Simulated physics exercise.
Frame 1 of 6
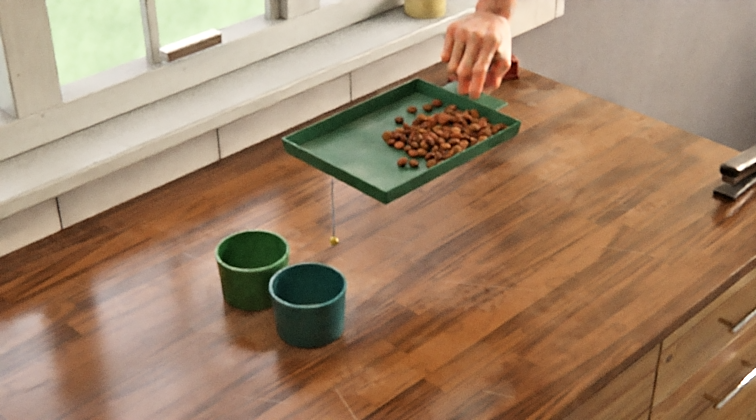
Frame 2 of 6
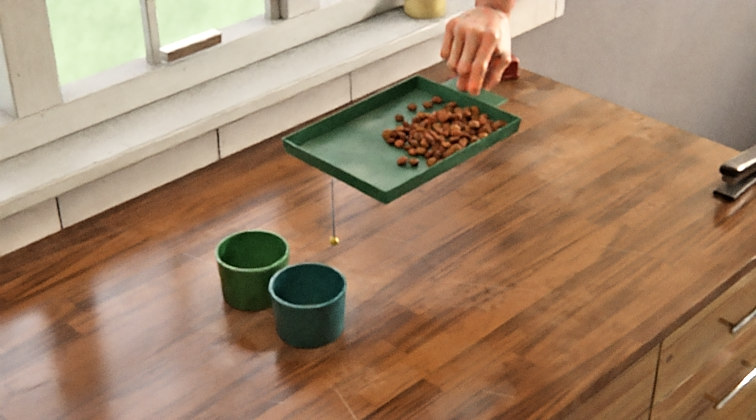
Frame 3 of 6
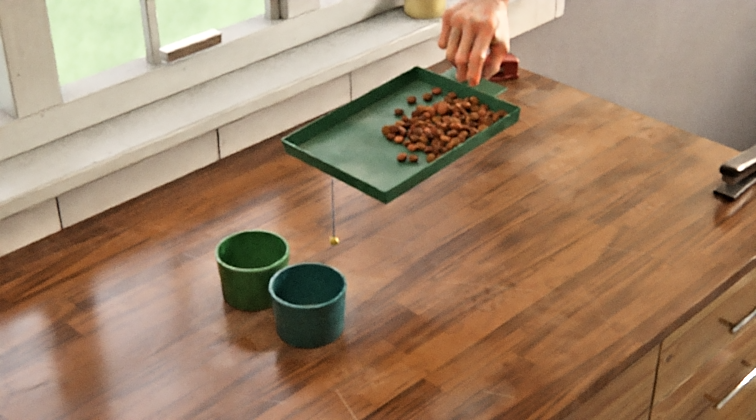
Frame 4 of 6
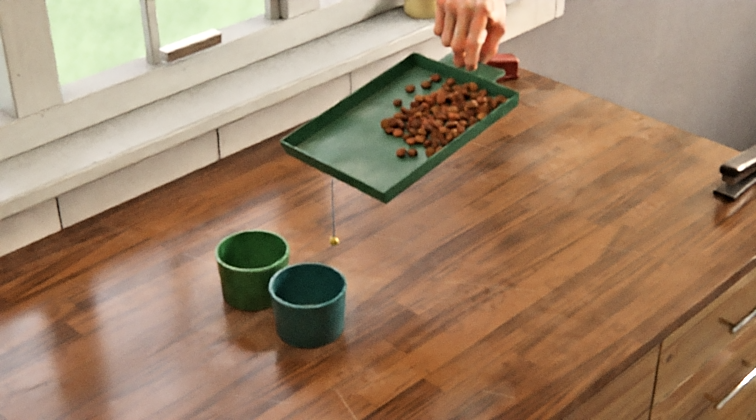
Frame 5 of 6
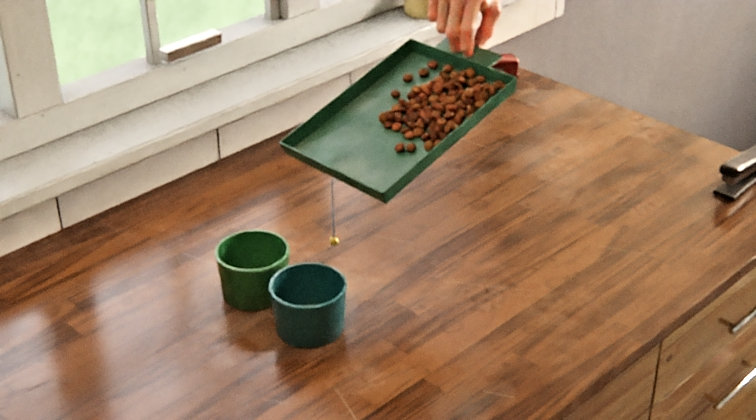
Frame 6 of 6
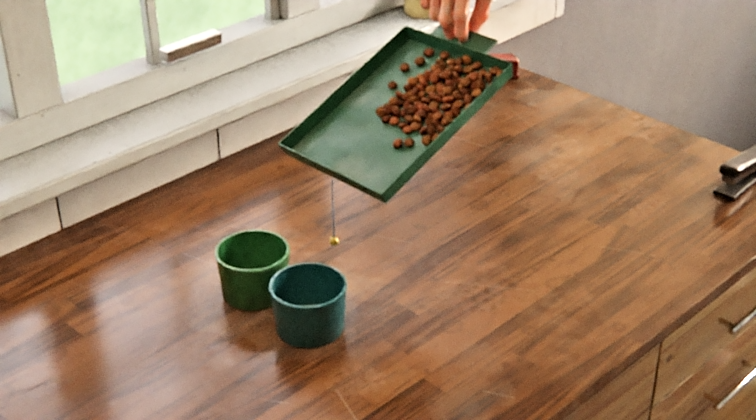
In the video, a hand holds a green tray of brown kibble above a wooden counter with two small dishes, a bead hanging from the tray on a thread, and steadily raises the handle end, tilting the tray toward its lower edge.
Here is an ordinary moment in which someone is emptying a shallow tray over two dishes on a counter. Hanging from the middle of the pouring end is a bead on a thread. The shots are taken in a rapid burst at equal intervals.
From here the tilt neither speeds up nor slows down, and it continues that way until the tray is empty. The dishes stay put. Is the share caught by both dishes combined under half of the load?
No, it is above half.
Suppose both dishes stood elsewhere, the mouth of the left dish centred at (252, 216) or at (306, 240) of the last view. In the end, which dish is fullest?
First try: The right-side dish; second try: The left-side dish.
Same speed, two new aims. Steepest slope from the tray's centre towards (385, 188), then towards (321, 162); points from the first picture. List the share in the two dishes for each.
You'd get 0 per cent the first time and 50 per cent the second time.
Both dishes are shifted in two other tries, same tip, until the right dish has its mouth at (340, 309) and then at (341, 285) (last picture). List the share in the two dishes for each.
That makes 50 per cent, followed by 70 per cent.
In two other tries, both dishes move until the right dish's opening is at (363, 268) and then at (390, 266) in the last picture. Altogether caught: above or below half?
Short of half, then short of half.
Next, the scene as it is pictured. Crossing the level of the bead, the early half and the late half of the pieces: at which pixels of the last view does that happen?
Near (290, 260) and later near (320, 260).
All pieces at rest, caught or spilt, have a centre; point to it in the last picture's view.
Around (294, 313).
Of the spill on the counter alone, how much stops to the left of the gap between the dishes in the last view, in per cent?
It works out at some 40 percent.
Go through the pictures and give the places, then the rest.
In the first frame, corners of the pouring end at (286, 138) and (386, 190), level; middle of the load at (448, 135), bits of dog kibble; left dish at (226, 282); right dish at (281, 318); bead on its thread at (334, 241).
In the second frame, corners of the pouring end at (285, 139) and (386, 190), level; middle of the load at (448, 133).
In the third frame, corners of the pouring end at (285, 139) and (385, 190), tipped barely, level across its low end; middle of the load at (448, 126).
In the fourth frame, corners of the pouring end at (283, 140) and (384, 190), tipped a little, level across its low end; middle of the load at (447, 116).
In the fifth frame, corners of the pouring end at (282, 141) and (382, 191), tipped clearly, level across its low end; middle of the load at (445, 105).
In the sixth frame, corners of the pouring end at (281, 143) and (381, 191), tipped clearly, level across its low end; middle of the load at (442, 96); left dish at (226, 282); right dish at (281, 318).
Soon, tray tipped steeply; most on the tray; a small part in the air.
A while on, tray tipped past a quarter turn; about a quarter on the tray; about a third in the right dish; a small part in the left dish; about a quarter outside both; a small part in the air.
Towards the end, tray tipped past a quarter turn; about half in the right dish; about a quarter in the left dish; about a third outside both.
Finally, tray tipped past a quarter turn; about half in the right dish; about a quarter in the left dish; about a third outside both.
